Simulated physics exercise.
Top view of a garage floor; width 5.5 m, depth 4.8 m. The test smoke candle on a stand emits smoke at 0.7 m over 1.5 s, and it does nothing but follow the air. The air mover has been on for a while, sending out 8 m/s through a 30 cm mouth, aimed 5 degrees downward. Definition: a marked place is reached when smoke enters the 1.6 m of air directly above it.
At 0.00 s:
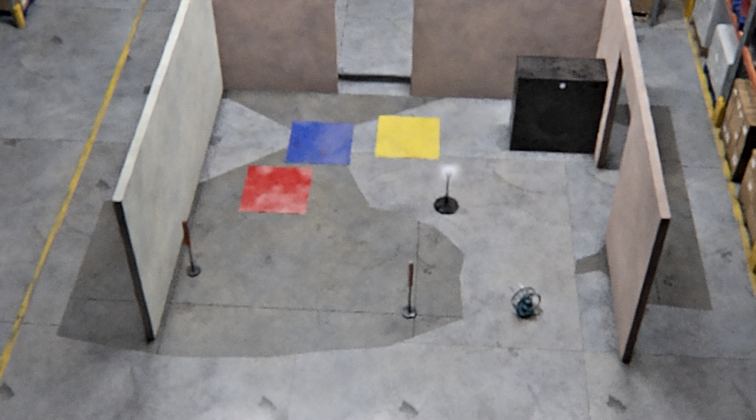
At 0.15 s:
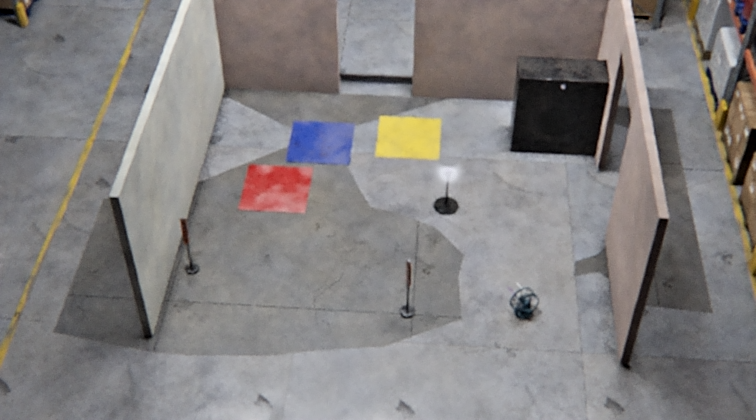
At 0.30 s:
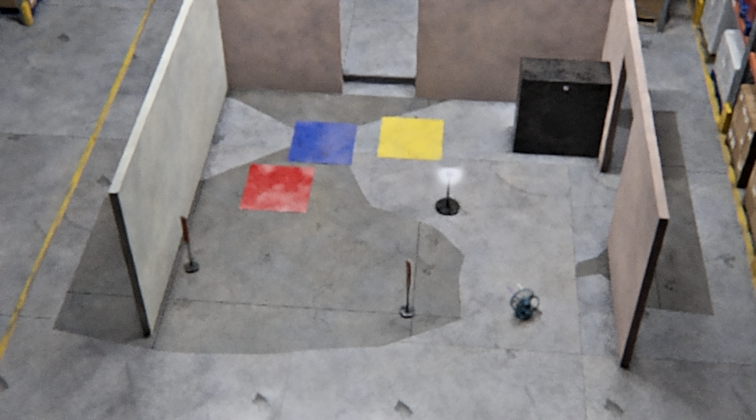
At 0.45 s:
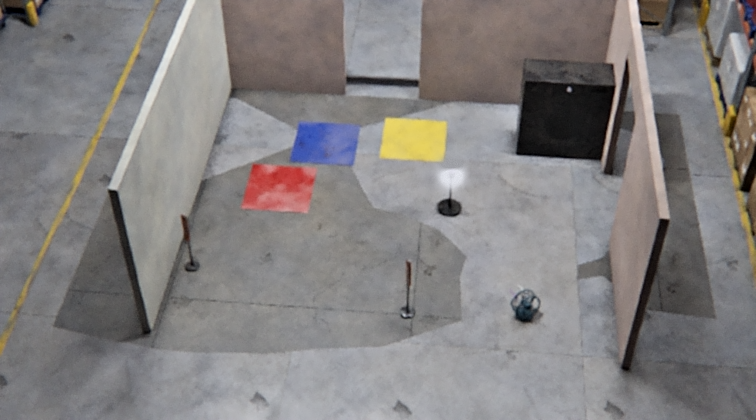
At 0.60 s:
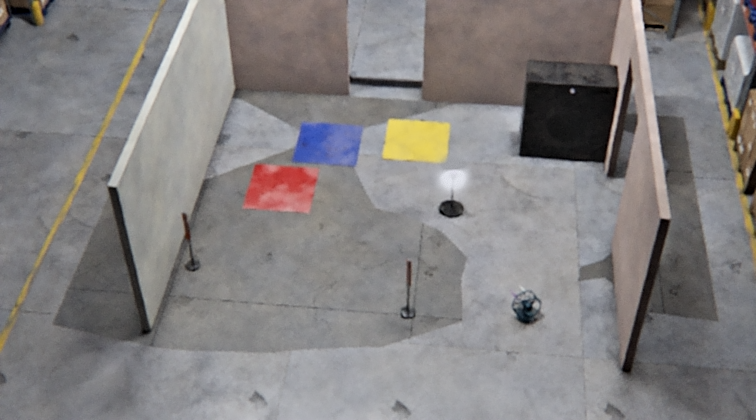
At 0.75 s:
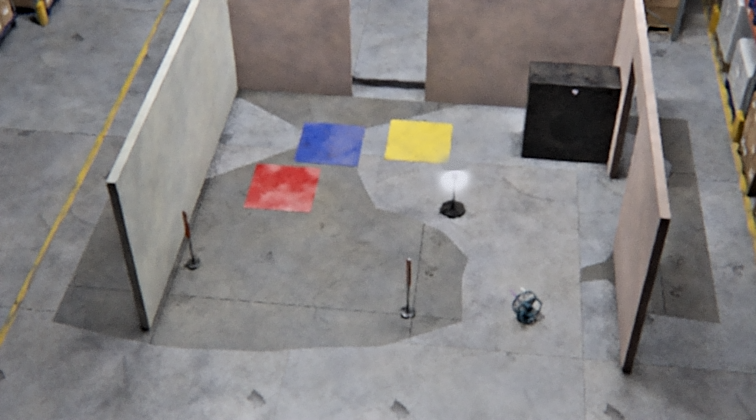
A faint white puff of smoke wavers slightly above a dark stand, seen from high above a walled area on a grey garage floor. Red, blue and yellow squares lie left and centre, a black box stands at back right, and two thin posts and a small round fan stand nearer. The camera drifts very slightly while the objects stay in place.
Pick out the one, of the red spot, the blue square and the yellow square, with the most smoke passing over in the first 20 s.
It is the yellow one.
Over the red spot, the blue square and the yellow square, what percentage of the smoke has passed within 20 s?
0 % red, 20 % blue, 90 % yellow, roughly.
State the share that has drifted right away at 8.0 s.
Estimated value: Around 80 per cent.
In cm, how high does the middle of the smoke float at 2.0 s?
I'd put it at around 40 cm up.
By 2.0 s, 2 % is gone from the area; 0 % has passed over the red spot, 3 % over the blue square and 35 % over the yellow square, and the middle of the rest is near (439, 162).
By 4.0 s, 48 % is gone from the area; 0 % has passed over the red spot, 18 % over the blue square and 86 % over the yellow square, and the middle of the rest is near (352, 65).
By 8.0 s, 84 % is gone from the area; 0 % has passed over the red spot, 19 % over the blue square and 86 % over the yellow square.
By 20.0 s, 97 % is gone from the area; 0 % has passed over the red spot, 20 % over the blue square and 86 % over the yellow square.
